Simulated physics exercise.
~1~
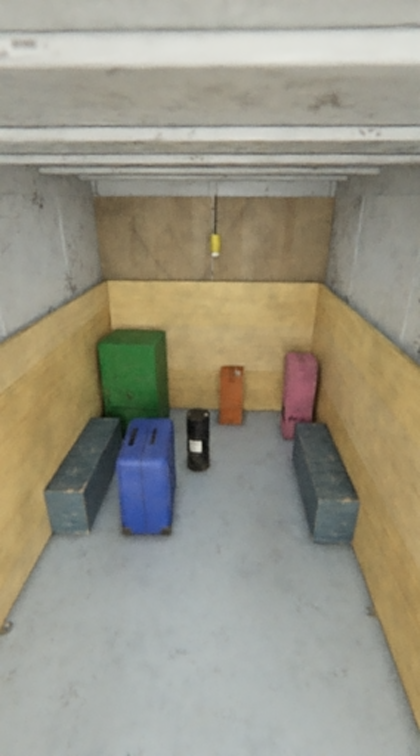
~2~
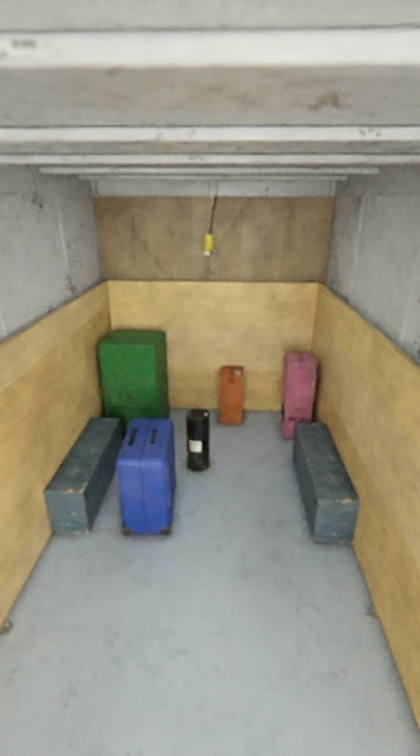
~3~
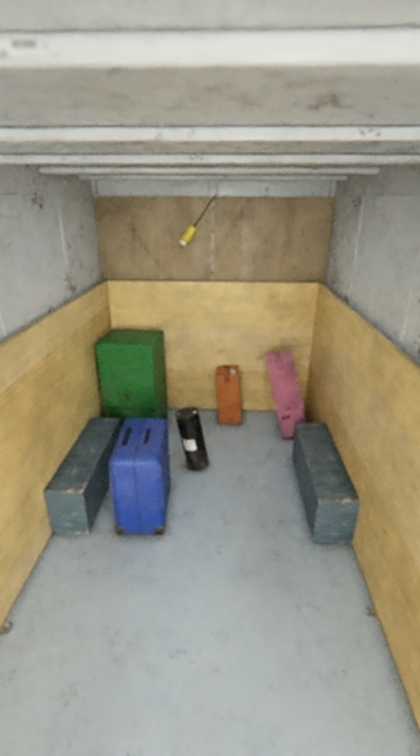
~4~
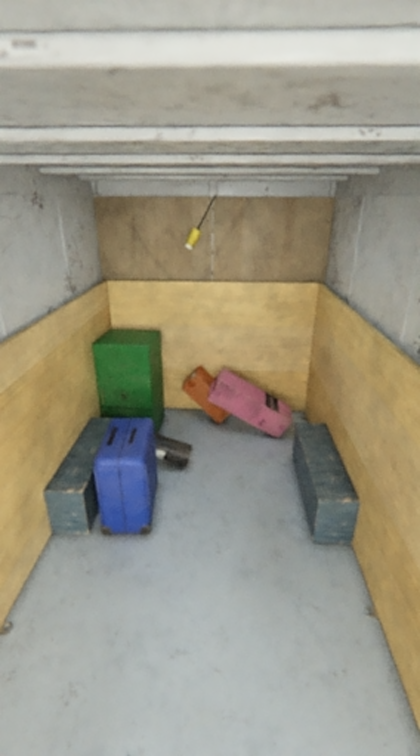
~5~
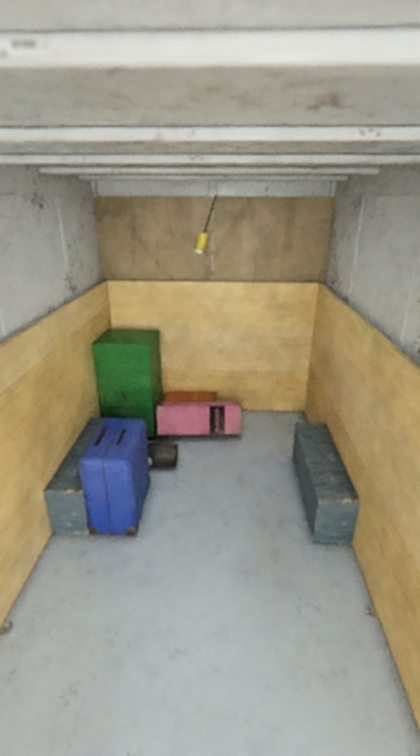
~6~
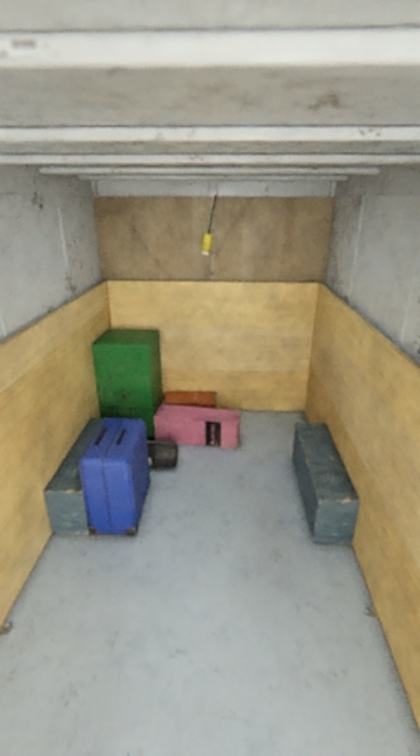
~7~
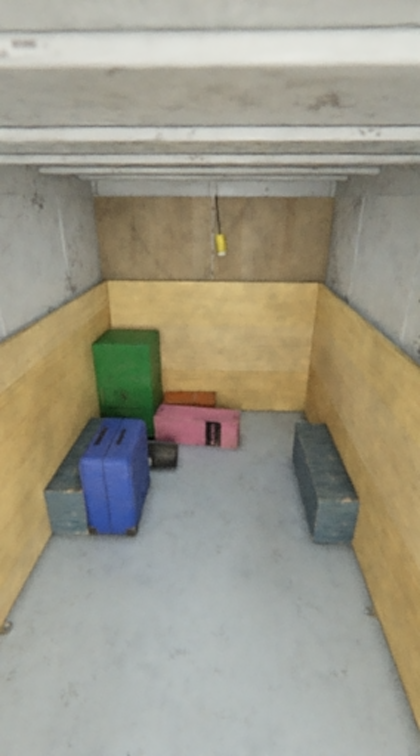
Green appliance staying upright in a van's load bay as pink box, black canister and orange box topple left, blue case sliding left.
